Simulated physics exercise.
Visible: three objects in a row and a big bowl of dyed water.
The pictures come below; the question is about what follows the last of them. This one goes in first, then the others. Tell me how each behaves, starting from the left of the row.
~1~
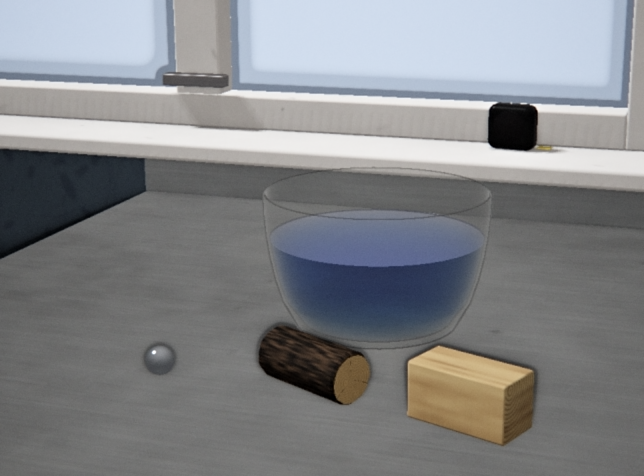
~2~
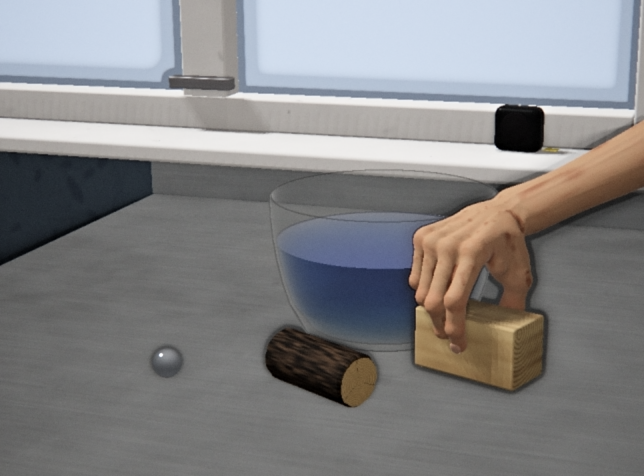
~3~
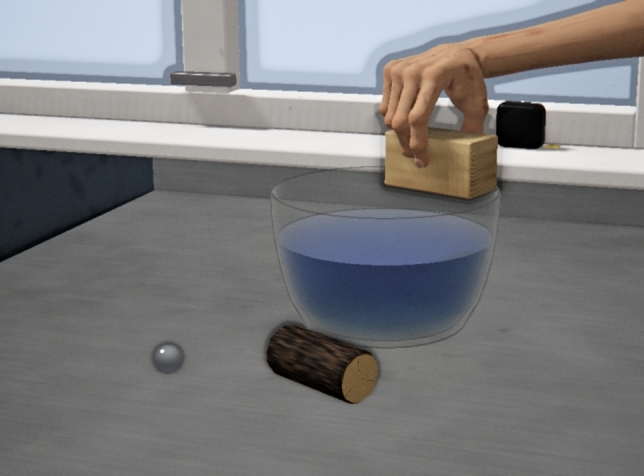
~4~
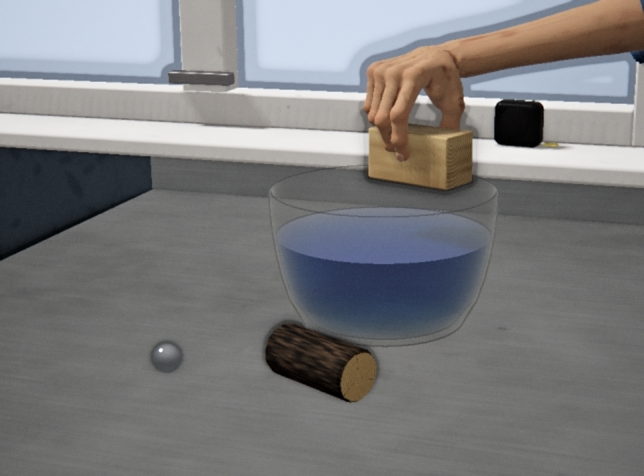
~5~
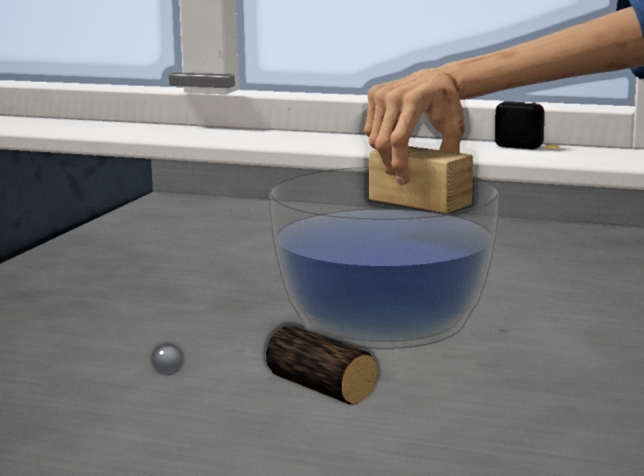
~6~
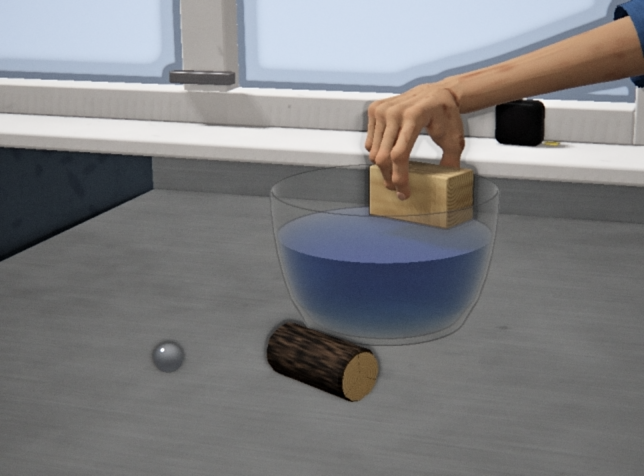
Note: Left one heads down, middle one is buoyant, right one is buoyant.
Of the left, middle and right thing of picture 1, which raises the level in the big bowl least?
Answer: The body at the left end.
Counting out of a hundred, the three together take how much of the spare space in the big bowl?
About 14 percent.
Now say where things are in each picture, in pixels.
In the first picture, the row from the left; steel ball (160, 360); piece of branch (313, 364); wooden block (470, 394).
In the second picture, a hand picks up the wooden block; wooden block (478, 341); piece of branch (320, 367).
In the third picture, it is carried over; wooden block (441, 161); steel ball (168, 359).
In the fourth picture, it is above the big bowl; wooden block (420, 155); piece of branch (320, 362).
In the fifth picture, it comes down; wooden block (421, 178); steel ball (168, 361).
In the sixth picture, it is just over the surface; steel ball (169, 358); piece of branch (321, 361); wooden block (421, 193).
A moment on, the wooden block stays afloat.
Further on, the piece of branch stays afloat.
When it is over, the steel ball drops to the bottom; afloat, piece of branch and wooden block.
